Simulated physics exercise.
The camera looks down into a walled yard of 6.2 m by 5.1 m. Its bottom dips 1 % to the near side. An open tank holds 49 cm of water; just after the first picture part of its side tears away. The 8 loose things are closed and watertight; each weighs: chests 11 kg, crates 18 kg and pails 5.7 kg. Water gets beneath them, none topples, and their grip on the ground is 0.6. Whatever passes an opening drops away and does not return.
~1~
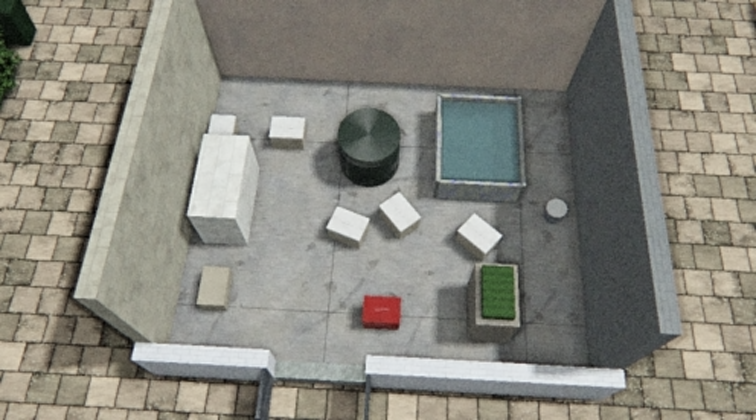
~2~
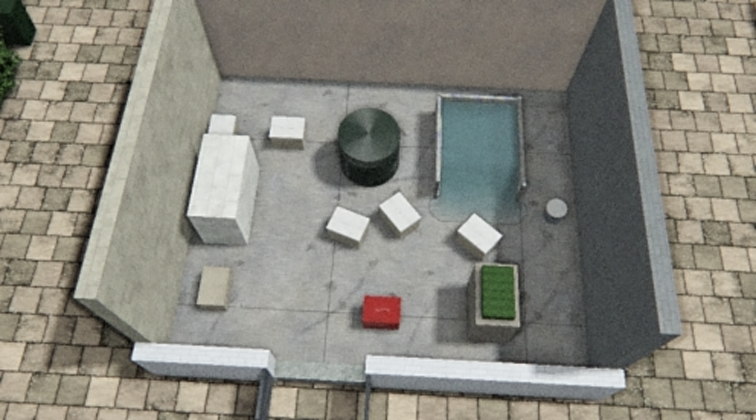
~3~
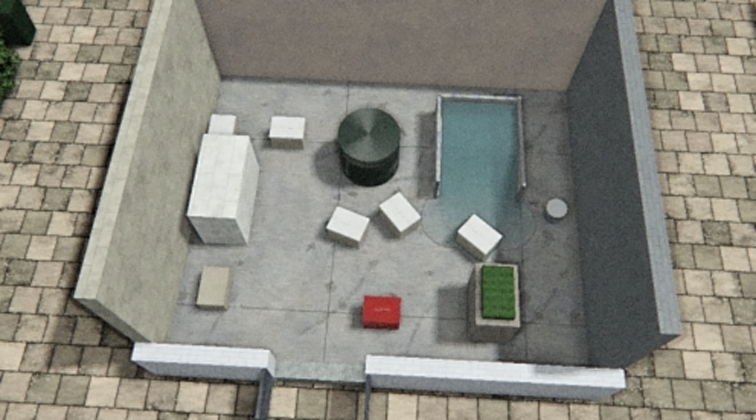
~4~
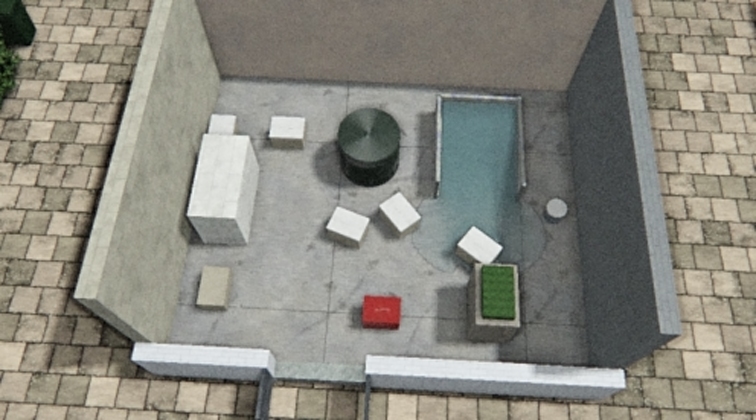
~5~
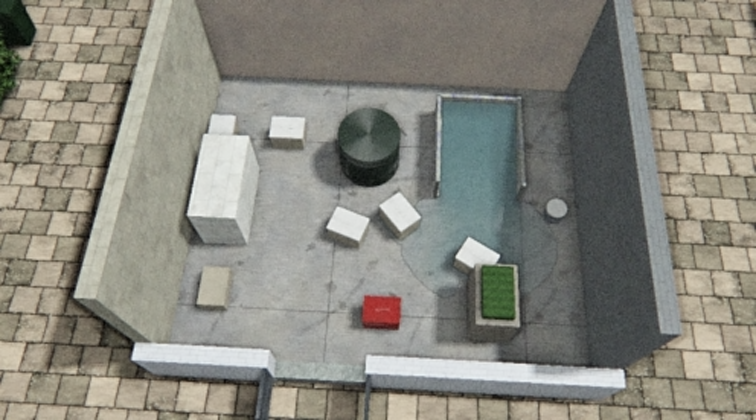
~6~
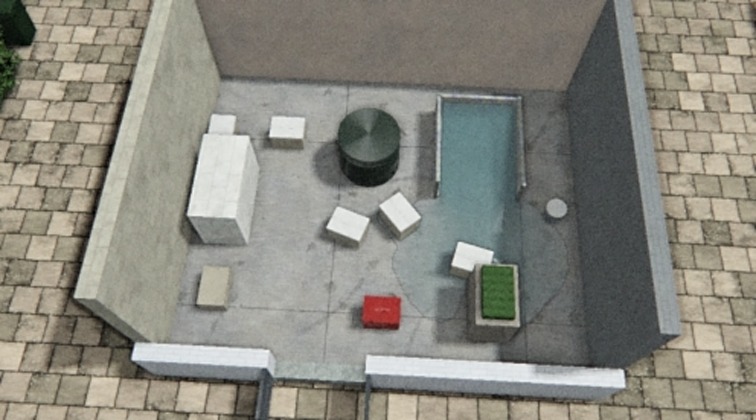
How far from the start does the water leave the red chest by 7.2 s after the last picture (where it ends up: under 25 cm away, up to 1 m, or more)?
Red chest travels far.
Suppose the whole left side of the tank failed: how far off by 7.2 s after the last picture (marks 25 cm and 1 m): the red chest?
Then the red chest slides a little.
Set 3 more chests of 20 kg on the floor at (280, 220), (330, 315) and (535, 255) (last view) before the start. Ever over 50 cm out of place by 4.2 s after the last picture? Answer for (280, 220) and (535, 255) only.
In that order: Short of it, past it.
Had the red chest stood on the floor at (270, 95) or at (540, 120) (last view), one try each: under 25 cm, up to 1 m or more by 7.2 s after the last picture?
In that order: It barely shifts; it barely shifts.
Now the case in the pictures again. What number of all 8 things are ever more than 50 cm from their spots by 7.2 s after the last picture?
2 of them.
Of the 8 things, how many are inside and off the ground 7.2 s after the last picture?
1 of them.
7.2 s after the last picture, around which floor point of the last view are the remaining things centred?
At about (338, 204).
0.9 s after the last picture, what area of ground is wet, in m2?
Roughly 10.5 m2.
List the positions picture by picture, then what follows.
The red chest at (382, 309) rests on the ground; water covers 2.0 m2; 0 of 8 have shifted, in the first frame.
The red chest at (382, 309) rests on the ground; water covers 2.7 m2; 0 of 8 have shifted, in the second frame.
The red chest at (382, 309), on the bottom; 3.4 m2 under water; 0 of 8 have shifted, in the third frame.
The red chest at (382, 309), on the bottom; 4.2 m2 under water; 1 of 8 have shifted, in the fourth frame.
The red chest at (382, 309), on the bottom; 5.3 m2 under water; 1 of 8 have shifted, in the fifth frame.
The red chest at (382, 309), on the bottom; 6.3 m2 under water; 1 of 8 have shifted, in the sixth frame.
Then, 0.9 s after the last picture the red chest is near (376, 317), 0.1 m from its start, aground; 0 of 8 are out; 0 afloat.
Then, 2.8 s after the last picture the red chest has gone out; 2 of 8 are out; 0 afloat.
Then, 4.8 s after the last picture the red chest has gone out; 2 of 8 are out; 1 afloat.
Then, 7.2 s after the last picture the red chest has gone out; 2 of 8 are out; 1 afloat.
